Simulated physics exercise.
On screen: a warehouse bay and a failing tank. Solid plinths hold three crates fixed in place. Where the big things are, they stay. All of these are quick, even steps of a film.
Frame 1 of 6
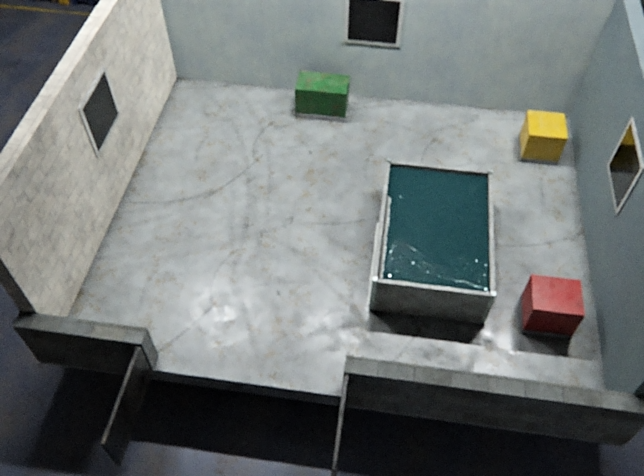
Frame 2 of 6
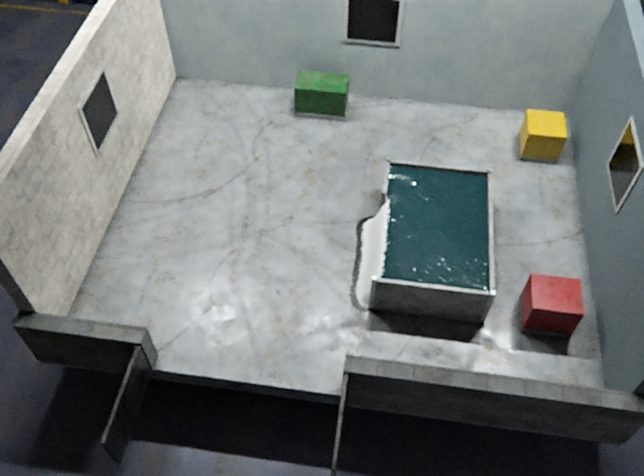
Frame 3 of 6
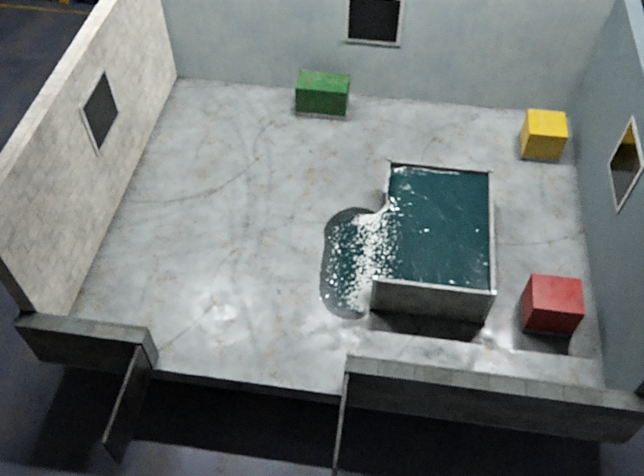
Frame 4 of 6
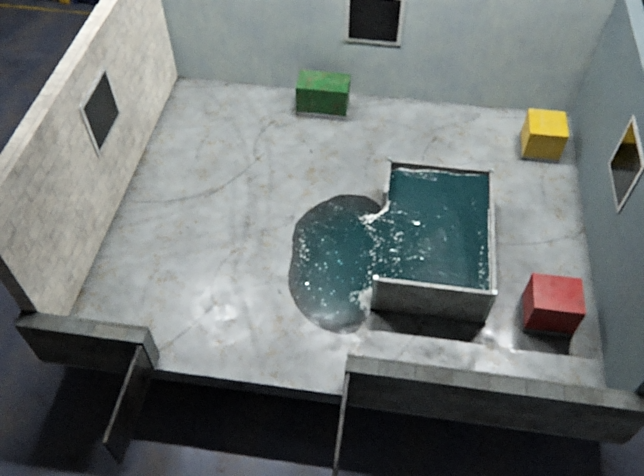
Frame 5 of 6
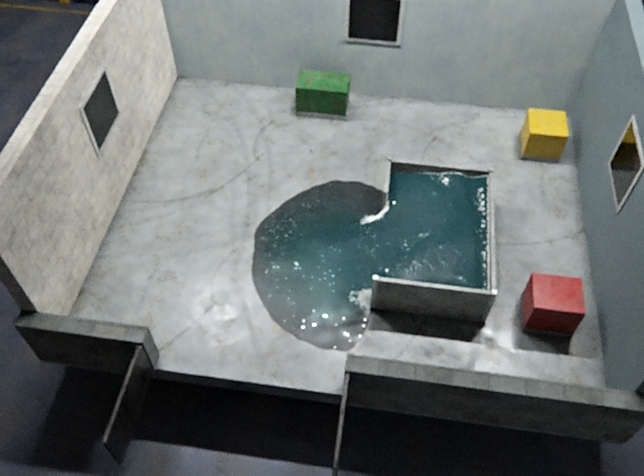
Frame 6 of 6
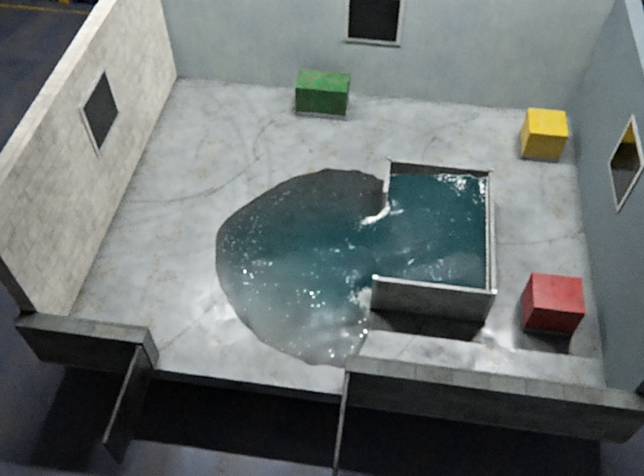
In the video, still water fills a rectangular tank in a walled bay with green, yellow and red blocks, then pours out through the tank's left side and spreads leftward across the pale floor in a widening, rounded pool.
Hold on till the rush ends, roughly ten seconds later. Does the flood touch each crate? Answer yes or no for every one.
Yellow crate: No; red crate: No; green crate: Yes.
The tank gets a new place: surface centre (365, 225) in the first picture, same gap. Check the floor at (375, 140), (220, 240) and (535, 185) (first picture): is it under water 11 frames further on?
Results in order - left untouched, swamped, left untouched.
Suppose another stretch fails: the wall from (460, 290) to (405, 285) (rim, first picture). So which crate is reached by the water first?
First in line is the red crate.
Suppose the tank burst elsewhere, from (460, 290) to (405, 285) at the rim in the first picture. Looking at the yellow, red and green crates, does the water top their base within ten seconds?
Yellow: Reached; red: Reached; green: Untouched.
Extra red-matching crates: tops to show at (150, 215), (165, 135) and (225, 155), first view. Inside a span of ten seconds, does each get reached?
Crate one is touched by the flood; crate two is touched by the flood; crate three is touched by the flood.
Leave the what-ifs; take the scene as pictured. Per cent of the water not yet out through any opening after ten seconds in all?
Some 74 per cent has not gone.
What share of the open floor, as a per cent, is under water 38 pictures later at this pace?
The answer is around 55 per cent.
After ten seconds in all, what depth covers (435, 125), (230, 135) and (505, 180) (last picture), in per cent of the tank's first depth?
Some 2, 12 and 6 in a hundred.
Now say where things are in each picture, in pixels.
Still water in the water tank at (436, 226), in the first picture.
The front is at (369, 220), out from the gap at (379, 253), in the second picture.
Water pours out at (380, 255) and has run to (341, 217), in the third picture.
The front is at (307, 218), out from the gap at (380, 255), in the fourth picture.
Water pours out at (380, 255) and has run to (264, 228), in the fifth picture.
The front is at (225, 229), out from the gap at (380, 255), in the sixth picture.
A moment on, water covers 40 % of the floor; the yellow crate not reached, the red crate not reached, the green crate not reached.
Next, water covers 45 % of the floor; the yellow crate not reached, the red crate not reached, the green crate water round its plinth.
Then, water covers 45 % of the floor; the yellow crate not reached, the red crate not reached, the green crate water round its plinth.
Later, water covers 55 % of the floor; the yellow crate not reached, the red crate not reached, the green crate water round its plinth.
In the end, water covers 75 % of the floor; the yellow crate stayed above the water, the red crate stayed above the water, the green crate was topped.
